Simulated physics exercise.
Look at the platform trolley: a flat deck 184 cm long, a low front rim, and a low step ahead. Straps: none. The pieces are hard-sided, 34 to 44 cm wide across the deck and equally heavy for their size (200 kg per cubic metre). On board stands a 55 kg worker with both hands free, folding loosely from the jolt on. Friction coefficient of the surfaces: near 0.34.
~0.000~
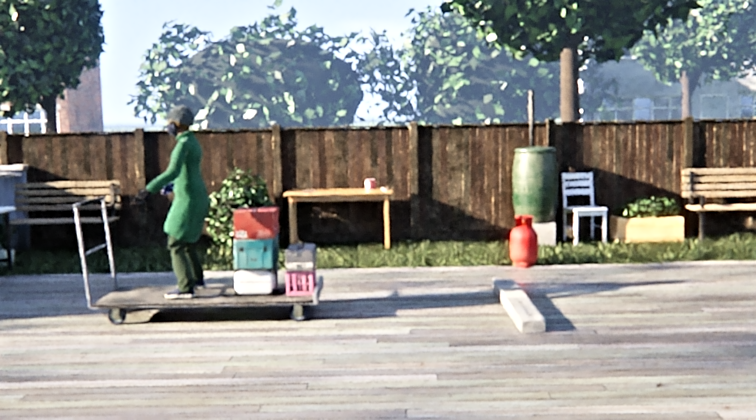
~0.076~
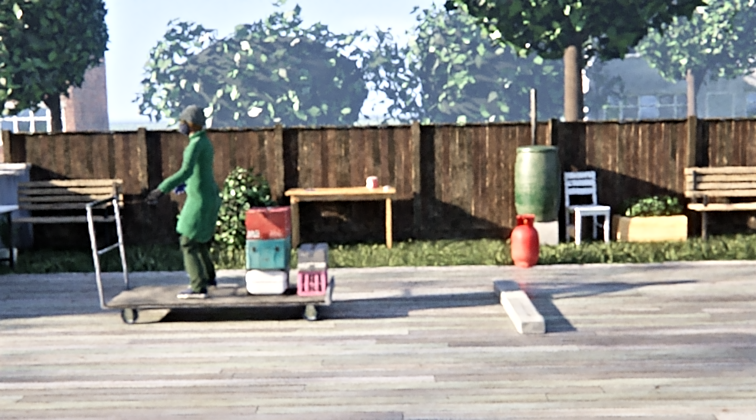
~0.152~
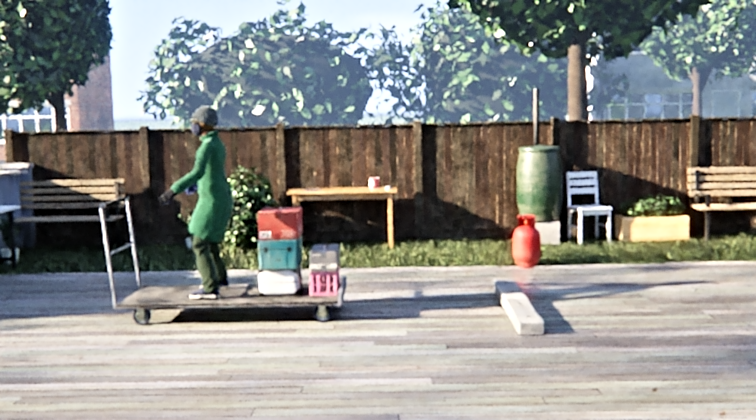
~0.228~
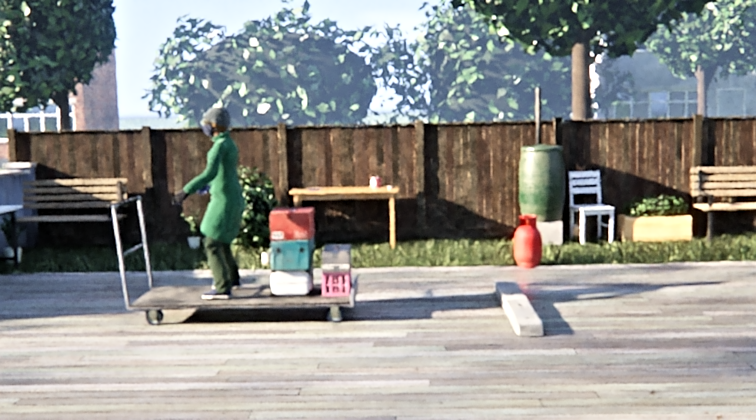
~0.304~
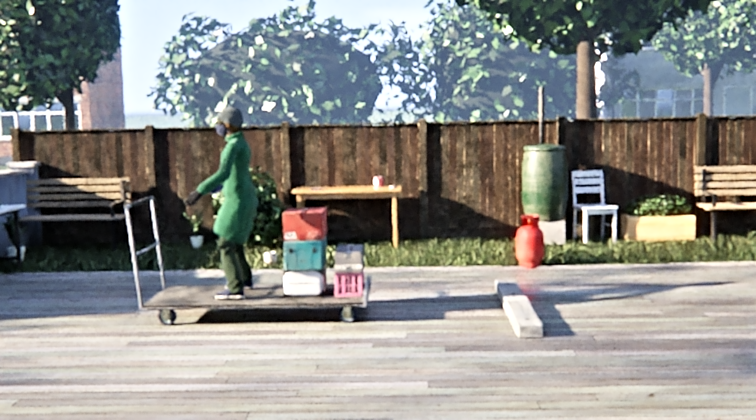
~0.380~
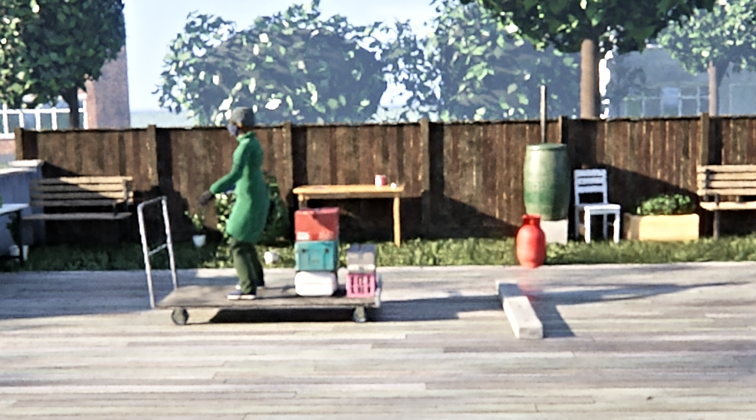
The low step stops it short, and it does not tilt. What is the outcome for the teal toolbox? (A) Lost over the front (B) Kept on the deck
Lost over the front (A).
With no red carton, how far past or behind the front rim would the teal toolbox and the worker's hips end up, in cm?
Teal 40 past, hips 30 behind.
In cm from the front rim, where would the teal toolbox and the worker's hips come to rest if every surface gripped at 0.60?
Teal 20 past, hips 40 behind.
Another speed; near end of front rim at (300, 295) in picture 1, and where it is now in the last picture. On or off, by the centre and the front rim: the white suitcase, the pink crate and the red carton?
White stays aboard, pink stays aboard, red comes off.
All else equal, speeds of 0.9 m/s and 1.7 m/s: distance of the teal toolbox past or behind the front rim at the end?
Behind by 40 cm the first time, past by 30 cm the second.
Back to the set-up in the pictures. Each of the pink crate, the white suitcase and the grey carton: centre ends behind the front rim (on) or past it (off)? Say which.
By the last picture you'd see pink retained, white retained and grey shed.
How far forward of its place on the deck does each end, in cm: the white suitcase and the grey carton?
The white one ends 10 cm forward and the grey one 80 cm forward.
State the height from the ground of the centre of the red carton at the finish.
Near 10 cm.
After 1.21 s the deck stops.
After 1.46 s the teal toolbox is 29 cm behind the rim, tilted 0°, near (481, 249) in the last picture's view.
After 1.76 s the teal toolbox is 7 cm behind the rim, tilted 10°, near (507, 252) in the last picture's view.
After 2.21 s the teal toolbox is 33 cm past the rim, tilted 85°, near (554, 292) in the last picture's view.
When all is still (4.2 s), past the rim, teal toolbox, red carton and grey carton; behind it, pink crate, white suitcase and the worker's hips.
